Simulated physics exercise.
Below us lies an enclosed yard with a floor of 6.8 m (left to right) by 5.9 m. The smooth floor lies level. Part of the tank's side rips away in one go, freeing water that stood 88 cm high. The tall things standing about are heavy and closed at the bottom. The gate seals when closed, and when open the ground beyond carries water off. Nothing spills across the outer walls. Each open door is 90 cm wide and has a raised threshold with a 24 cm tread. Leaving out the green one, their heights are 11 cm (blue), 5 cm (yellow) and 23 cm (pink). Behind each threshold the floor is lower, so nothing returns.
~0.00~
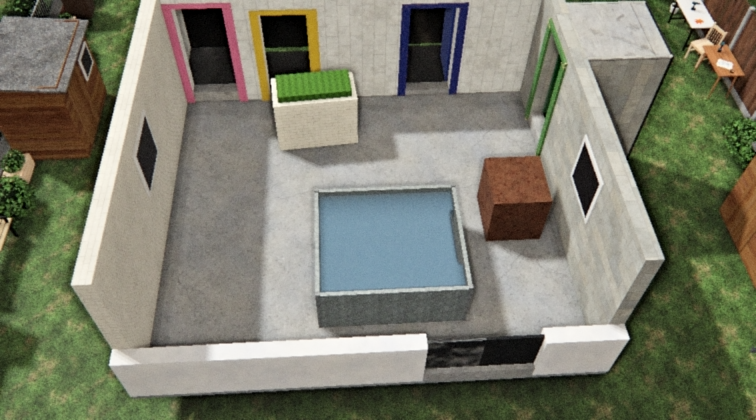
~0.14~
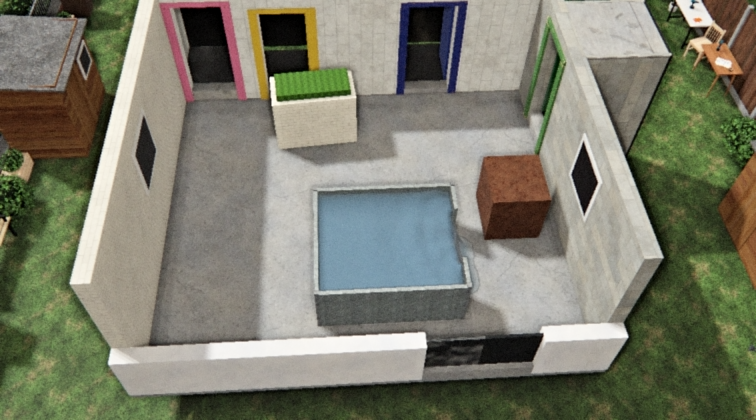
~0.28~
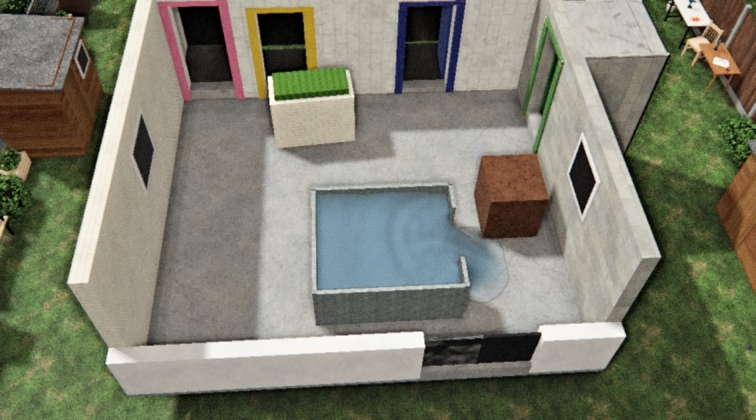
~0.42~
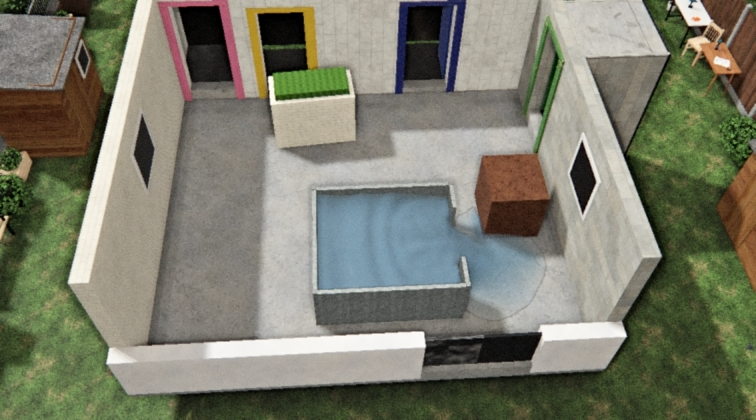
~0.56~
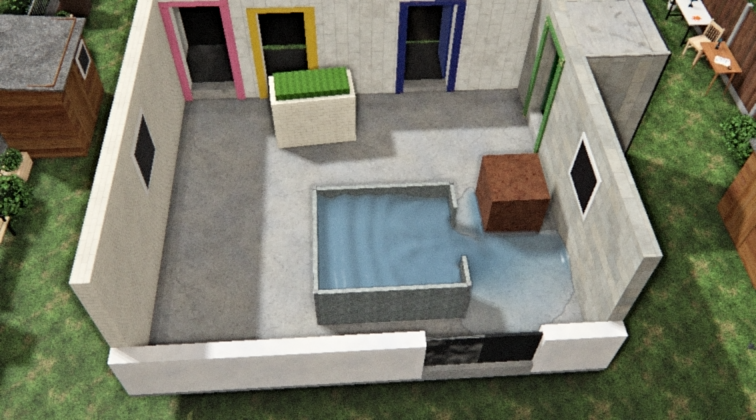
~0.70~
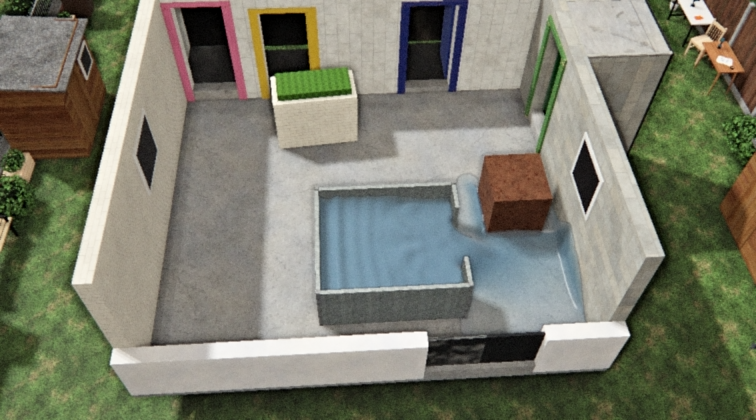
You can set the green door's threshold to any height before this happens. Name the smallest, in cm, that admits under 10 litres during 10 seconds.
At least 5 cm or so.
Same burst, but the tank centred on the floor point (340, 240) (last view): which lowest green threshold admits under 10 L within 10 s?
Some 14.5 cm.
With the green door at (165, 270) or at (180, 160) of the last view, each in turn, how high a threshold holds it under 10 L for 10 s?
About 10.0 and 13.0 cm.
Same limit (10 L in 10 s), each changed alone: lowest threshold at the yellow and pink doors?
About 14.5 cm at yellow and 16 cm at pink.
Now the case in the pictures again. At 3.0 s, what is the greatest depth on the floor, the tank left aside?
Roughly 41 cm.
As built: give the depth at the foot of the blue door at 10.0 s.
About 8.0 cm.
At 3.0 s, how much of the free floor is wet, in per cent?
Near 45 per cent is wet.
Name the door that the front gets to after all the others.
The pink one.
After 1.4 s water covers 20 % of the floor, deepest (64 cm) near (585, 348); 2 cm at the green door, 0 litres in over its 25 cm threshold.
After 3.0 s water covers 45 % of the floor, deepest (41 cm) near (559, 252); 8 cm at the green door, 0 litres in over its 25 cm threshold.
After 10.0 s water covers 95 % of the floor, deepest (18 cm) near (179, 165); 6 cm at the green door, 0 litres in over its 25 cm threshold.
At the green door as built, the water arrived by 1.3 s and peaked near 9 cm at 2.4 s.
Run again over the same 10 s with other heights there, 14 litres in over 4.5 cm, 6 litres over 6 cm. The limit of 10 litres is kept from about 5 cm up.
